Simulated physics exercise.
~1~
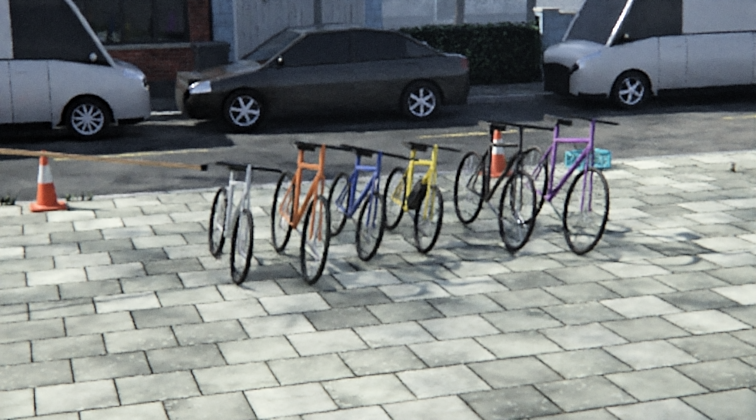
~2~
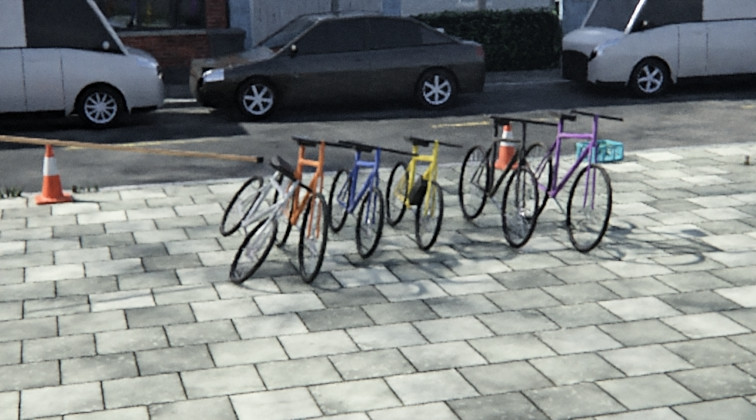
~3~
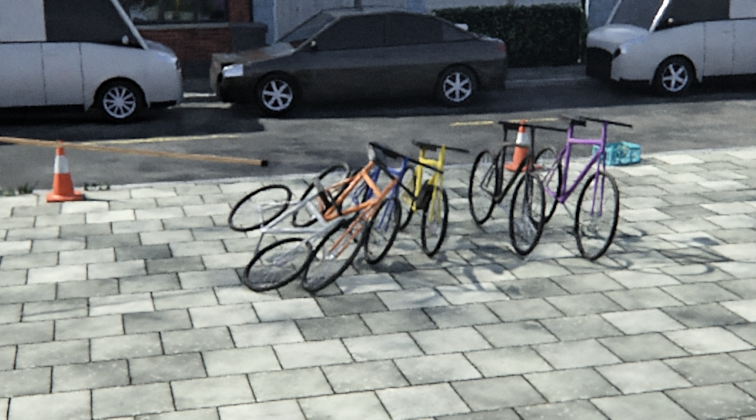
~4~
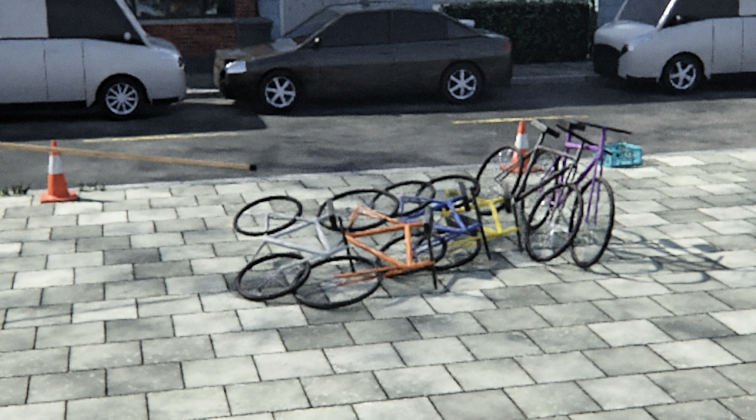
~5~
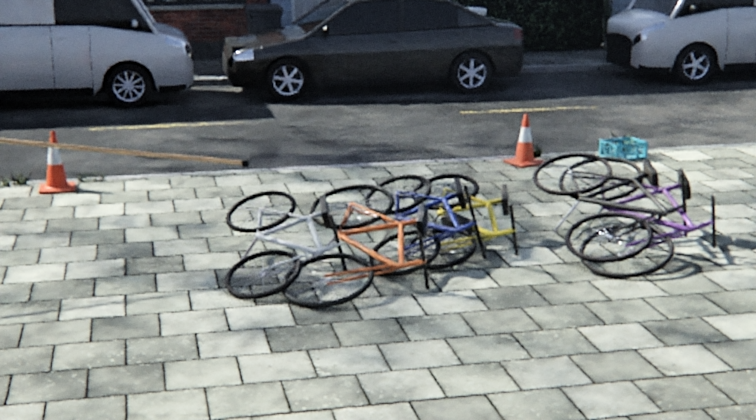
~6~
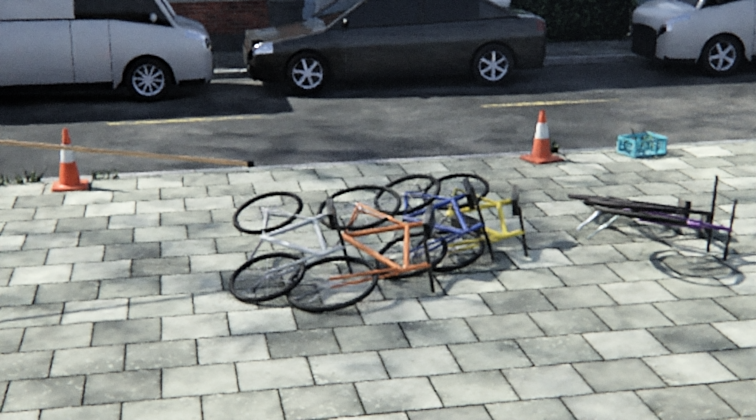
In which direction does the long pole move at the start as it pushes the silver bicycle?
The pole moves to the right.
